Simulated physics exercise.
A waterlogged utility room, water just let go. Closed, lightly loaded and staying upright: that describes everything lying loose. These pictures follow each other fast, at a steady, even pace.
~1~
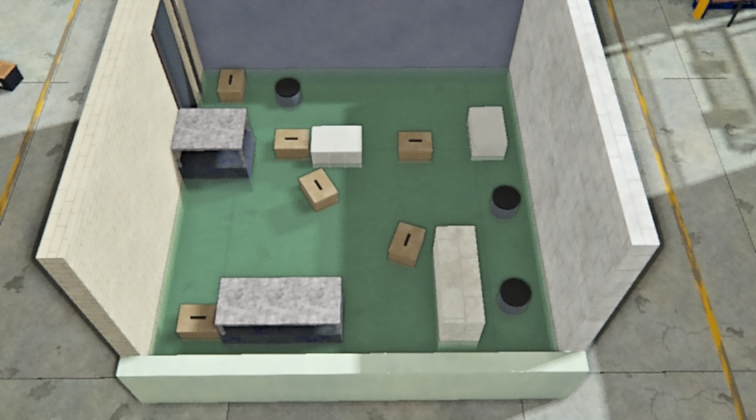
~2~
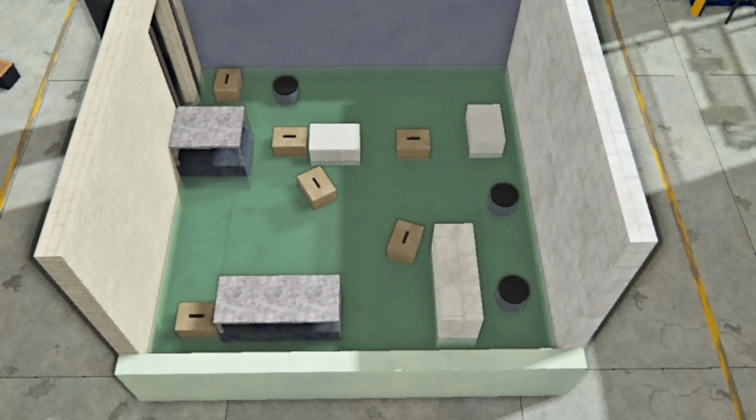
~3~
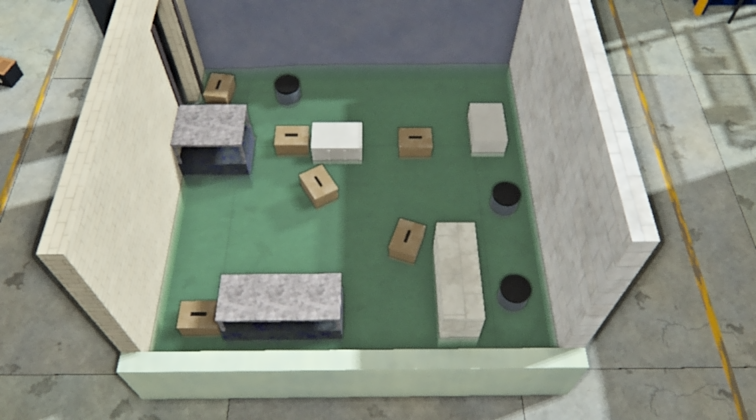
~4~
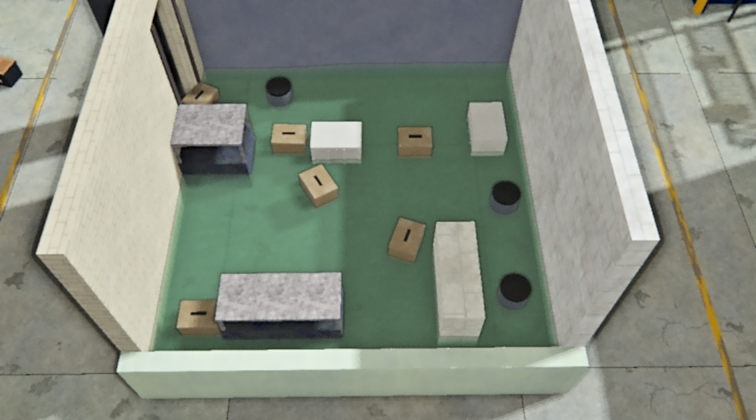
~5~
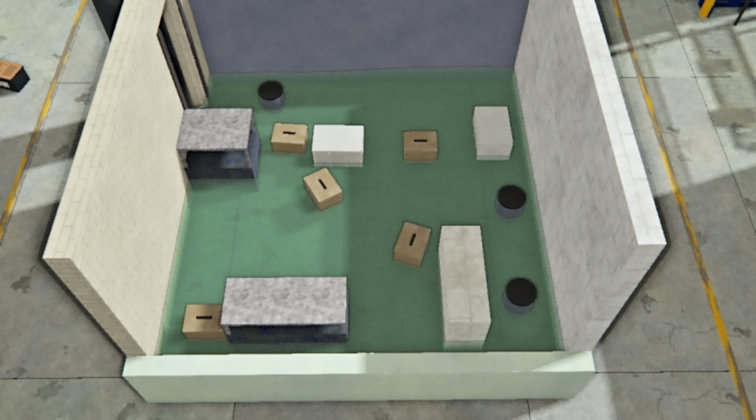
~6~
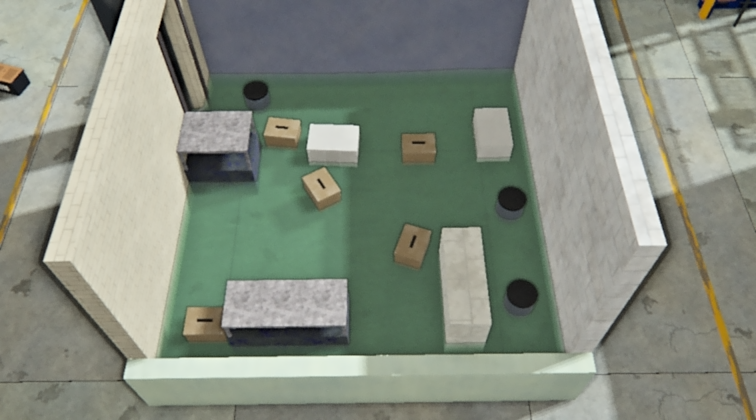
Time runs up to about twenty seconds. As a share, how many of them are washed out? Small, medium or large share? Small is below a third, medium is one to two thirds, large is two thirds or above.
A medium share.
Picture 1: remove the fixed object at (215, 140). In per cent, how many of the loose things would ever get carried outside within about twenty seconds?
50 per cent.
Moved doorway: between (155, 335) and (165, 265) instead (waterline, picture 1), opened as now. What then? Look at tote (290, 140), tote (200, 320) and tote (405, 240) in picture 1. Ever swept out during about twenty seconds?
Going through them, number one is flushed away, number two is flushed away and number three is held back.
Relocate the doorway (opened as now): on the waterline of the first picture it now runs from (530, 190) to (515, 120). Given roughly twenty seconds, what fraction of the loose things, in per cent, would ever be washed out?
Roughly 70 in a hundred.
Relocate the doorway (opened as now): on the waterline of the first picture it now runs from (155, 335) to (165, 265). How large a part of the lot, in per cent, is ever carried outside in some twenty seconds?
Roughly 50 %.
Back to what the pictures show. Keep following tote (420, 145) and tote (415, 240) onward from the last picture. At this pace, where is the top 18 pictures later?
They'd be somewhere near (347, 112) and (391, 220).
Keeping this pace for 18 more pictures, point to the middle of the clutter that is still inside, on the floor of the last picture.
I'd put it at roughly (406, 215).
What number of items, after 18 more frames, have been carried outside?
Total: 5.
A moment on, 3 of 11 are out; 8 afloat.
Next, 5 of 11 are out; 6 afloat.
Later, 6 of 11 are out; 5 afloat.
In the end, 6 of 11 are out; 5 afloat.
